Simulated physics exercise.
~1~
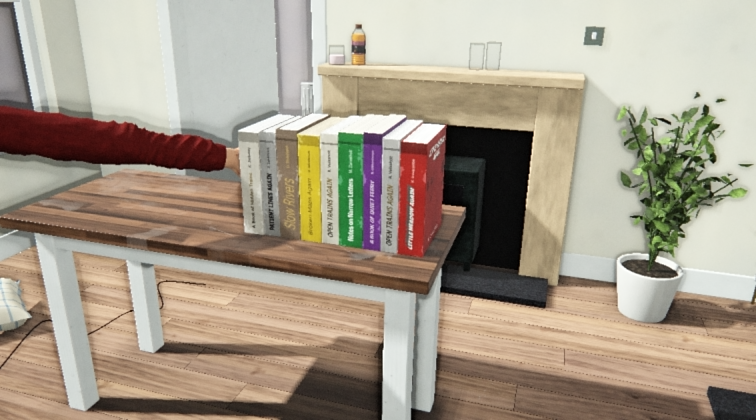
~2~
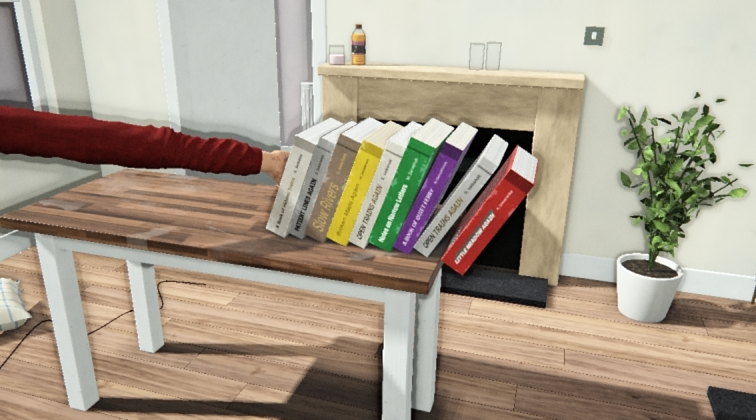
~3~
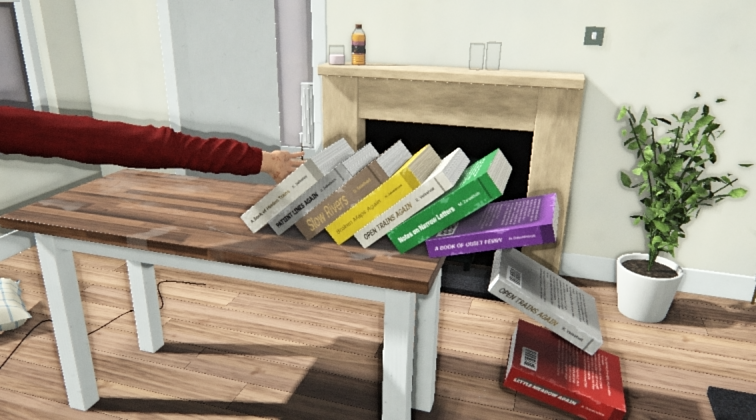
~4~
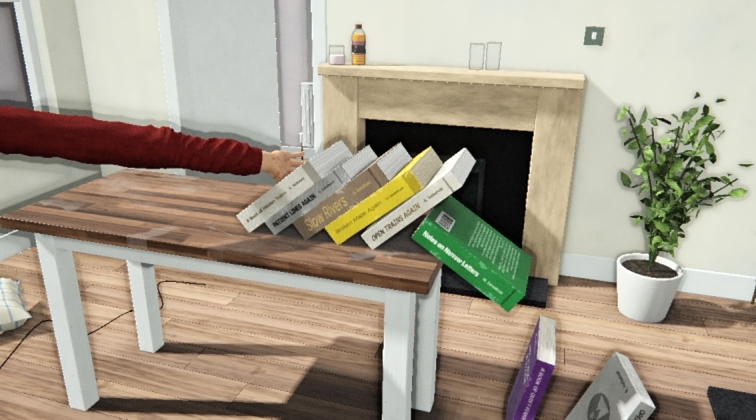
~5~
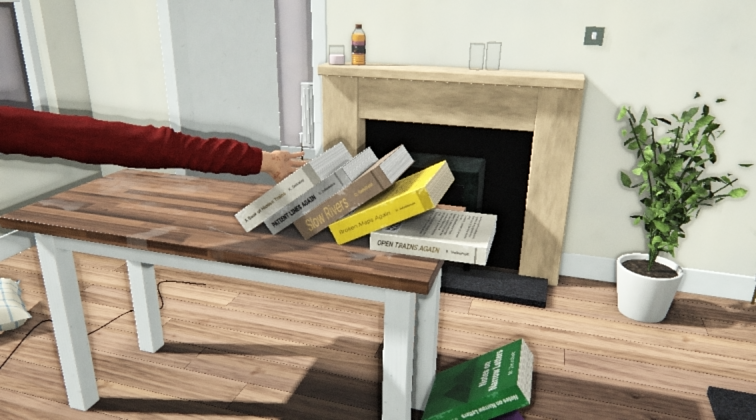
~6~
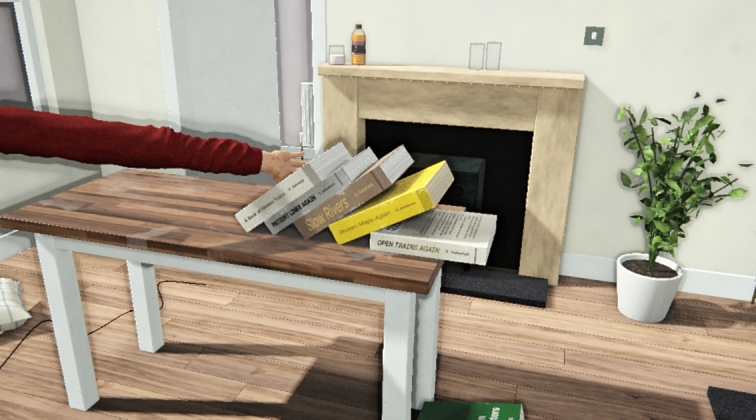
Row of upright books toppling rightward beside a red-sleeved arm, four dropping off the table edge, five left leaning on top.
